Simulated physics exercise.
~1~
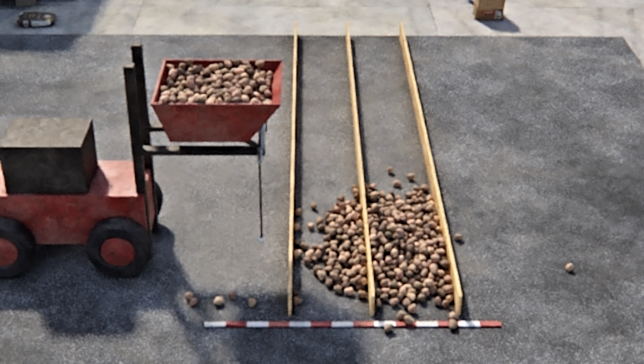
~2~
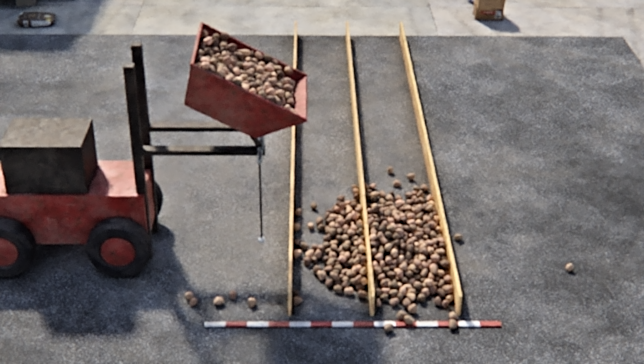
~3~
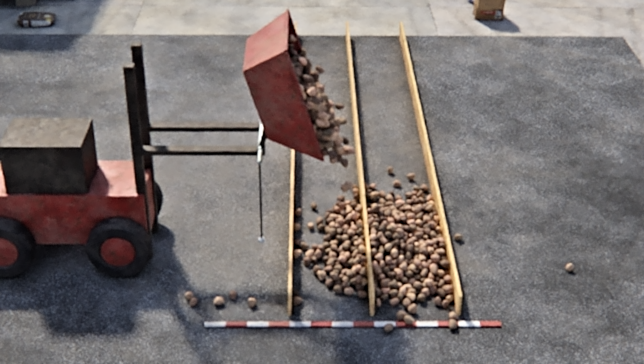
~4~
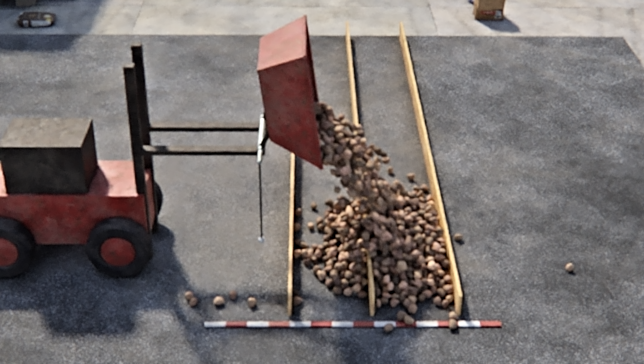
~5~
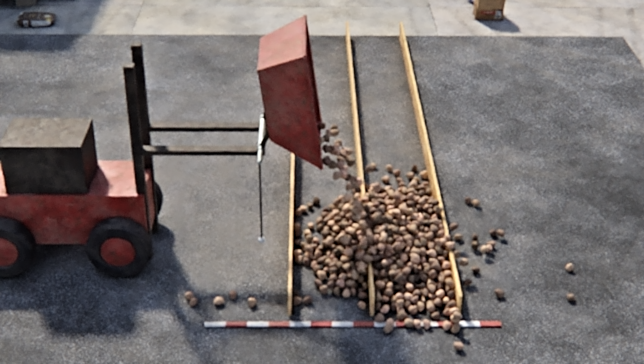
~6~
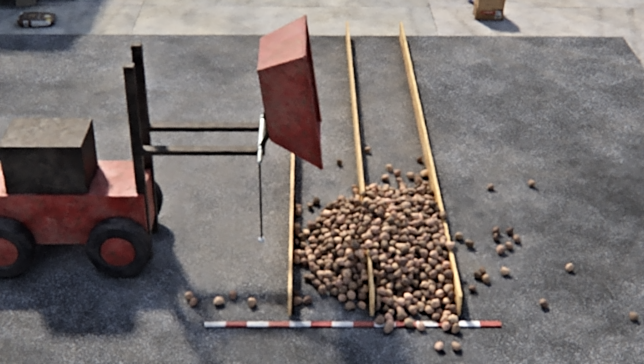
On grey tarmac, a red forklift tips its skip, spilling brown stones onto a planked pile.
